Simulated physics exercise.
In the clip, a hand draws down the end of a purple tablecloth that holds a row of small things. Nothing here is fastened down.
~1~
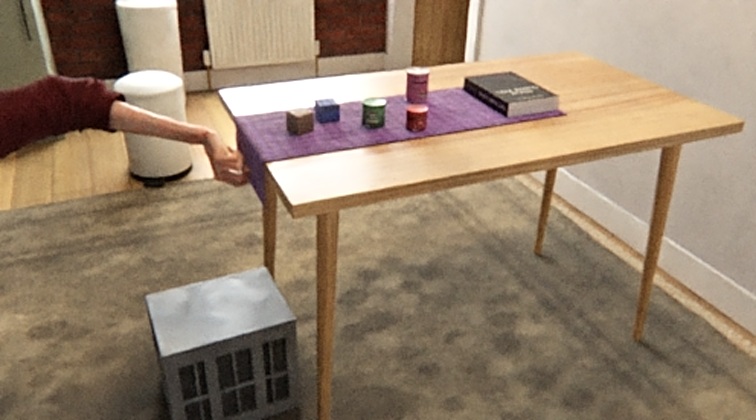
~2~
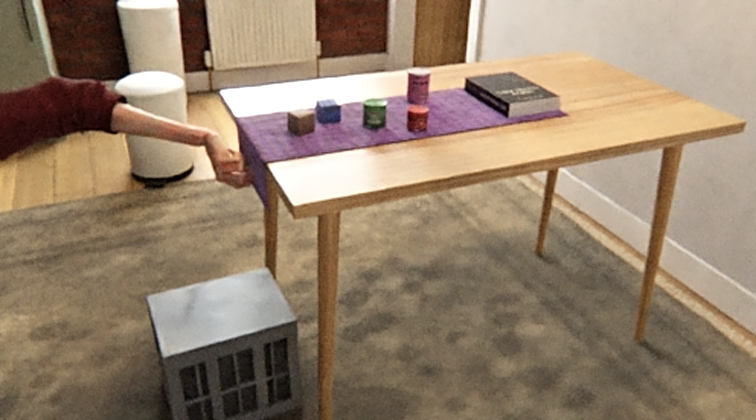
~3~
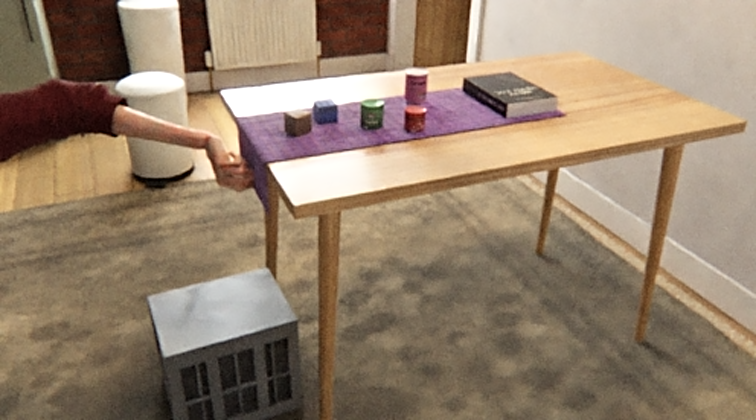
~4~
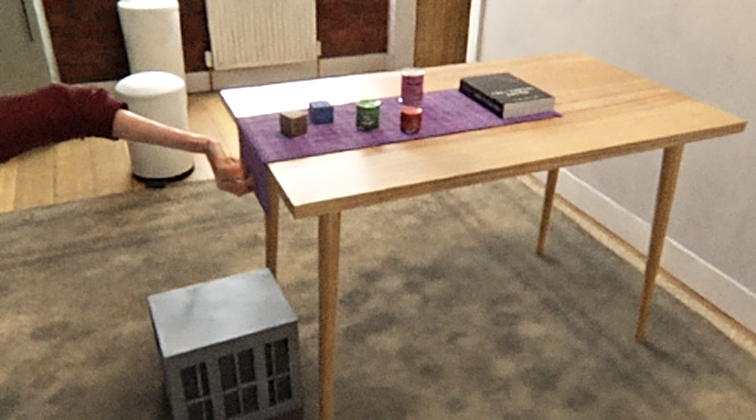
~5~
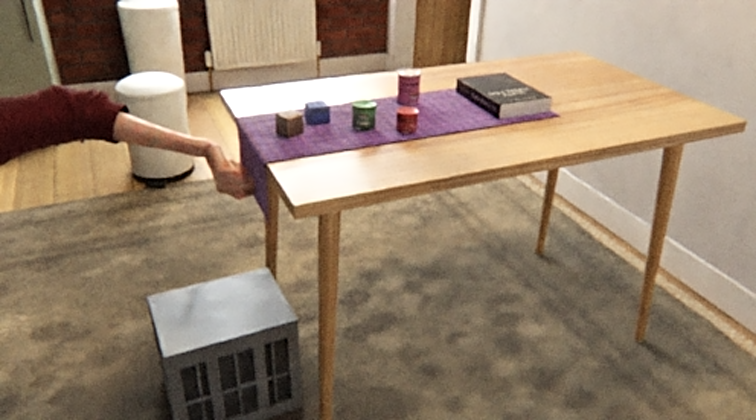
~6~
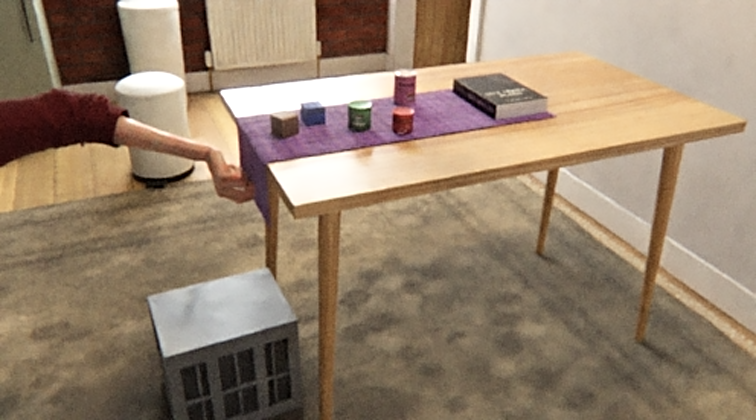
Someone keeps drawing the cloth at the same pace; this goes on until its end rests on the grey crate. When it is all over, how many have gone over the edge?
Three items leave the top.
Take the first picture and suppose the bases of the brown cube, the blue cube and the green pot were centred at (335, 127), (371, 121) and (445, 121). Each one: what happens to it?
The brown cube will end up down, the blue cube will end up down, and the green pot will stay where it is.
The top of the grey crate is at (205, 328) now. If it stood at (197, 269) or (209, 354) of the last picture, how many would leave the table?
In that event, 1 and 4.
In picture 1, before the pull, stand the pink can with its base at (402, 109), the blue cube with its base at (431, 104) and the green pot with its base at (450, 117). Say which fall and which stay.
Result - pink can retained; blue cube retained; green pot retained.
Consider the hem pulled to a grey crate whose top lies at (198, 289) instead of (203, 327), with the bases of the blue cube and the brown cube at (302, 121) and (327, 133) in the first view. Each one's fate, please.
Result - the blue cube comes off, and the brown cube comes off.
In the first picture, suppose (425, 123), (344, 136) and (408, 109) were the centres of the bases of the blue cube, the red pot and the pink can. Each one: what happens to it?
Result - the blue cube stays put, the red pot comes off, and the pink can stays put.
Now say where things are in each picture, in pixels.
Hem (267, 213); brown cube (300, 111); blue cube (327, 101); green pot (374, 101); red pot (417, 108); pink can (418, 70); top of the crate (203, 327), in the first frame.
Hem (270, 213); brown cube (301, 112), in the second frame.
Hem (268, 217); blue cube (325, 102), in the third frame.
Hem (270, 221); green pot (368, 103); top of the crate (206, 328), in the fourth frame.
Hem (268, 225); red pot (407, 110), in the fifth frame.
Hem (271, 228); brown cube (285, 114); blue cube (313, 104); green pot (360, 104); red pot (403, 111); pink can (405, 72), in the sixth frame.
Early on, hem near (257, 251); brown cube gone.
Midway, hem on the crate; brown cube, blue cube and green pot gone.
Finally, hem on the crate; brown cube, blue cube and green pot gone. Over the edge go three.
